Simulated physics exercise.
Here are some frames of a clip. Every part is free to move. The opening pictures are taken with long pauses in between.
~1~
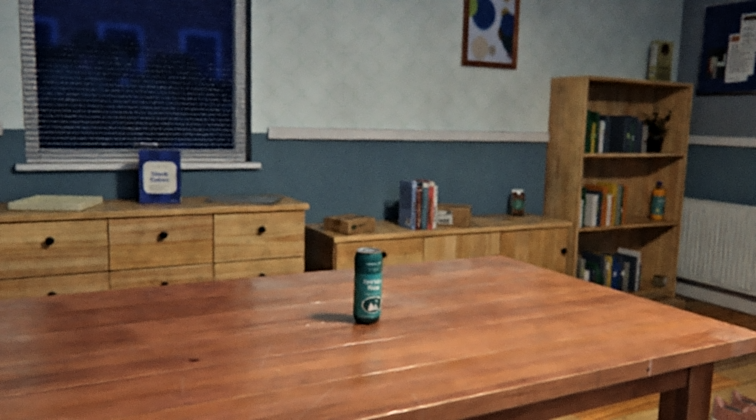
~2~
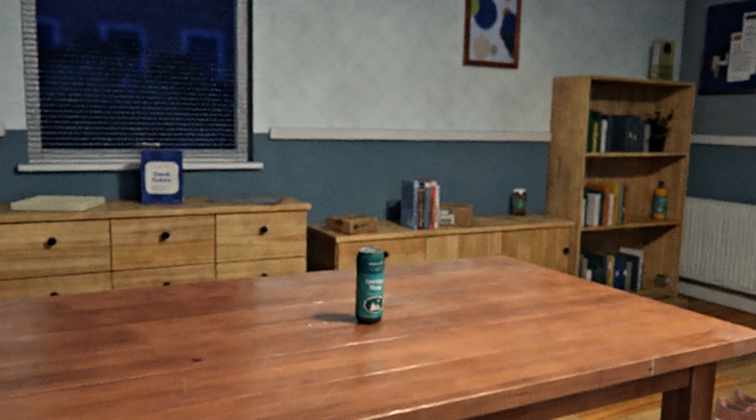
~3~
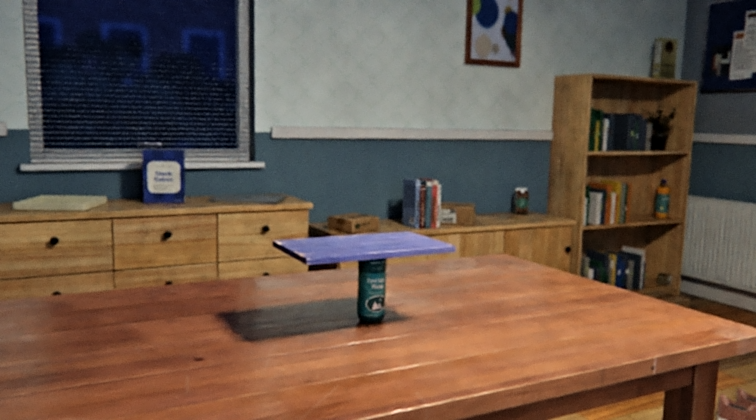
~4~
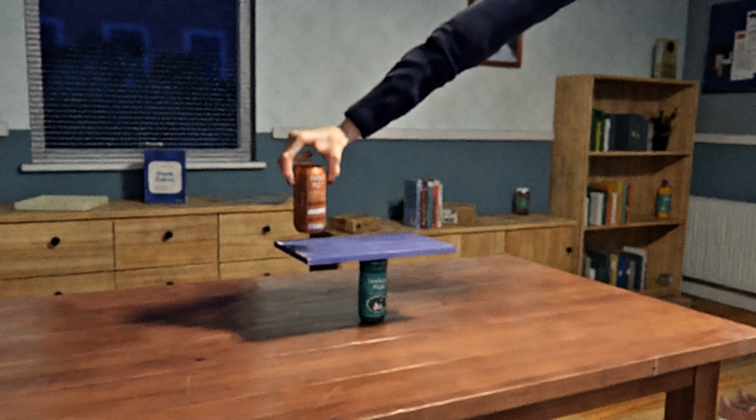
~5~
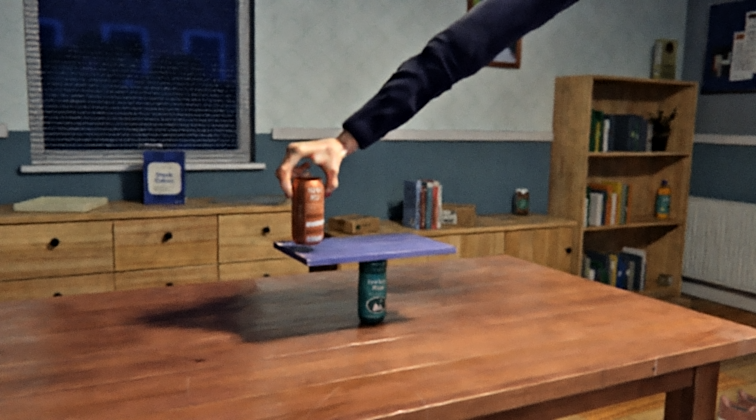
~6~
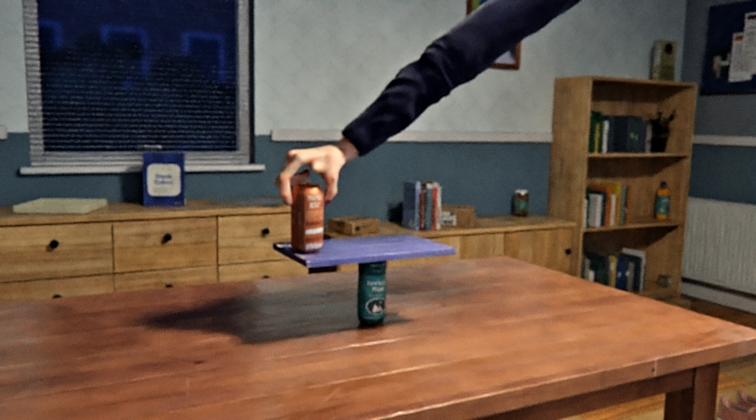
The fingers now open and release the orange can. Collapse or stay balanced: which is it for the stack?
The result: A fall.
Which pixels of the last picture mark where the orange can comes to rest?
Look around (245, 327) in the final frame.
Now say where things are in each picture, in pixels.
The last thing is not in view yet; turquoise can (368, 286), in the first picture.
The last thing is not in view yet; turquoise can (370, 286), in the second picture.
The last thing is not in view yet; turquoise can (372, 285), in the third picture.
Still above its spot; orange can (310, 199); turquoise can (373, 285), in the fourth picture.
Still above its spot; orange can (308, 211); turquoise can (372, 286), in the fifth picture.
Set down, still held; orange can (307, 219); turquoise can (372, 287), in the sixth picture.
Then, 0.40 s on from there, orange can now fallen; blue board turned 65° from how it was put.
Then, 0.60 s on from there, blue board turned 61° from how it was put; turquoise can turned 8° from how it was put.
Then, 0.80 s on from there, blue board now fallen; turquoise can on its side.
In the end, fallen, orange can, turquoise can and blue board. At the end, from the last picture's camera, orange can near (245, 327). The stack loses its balance.
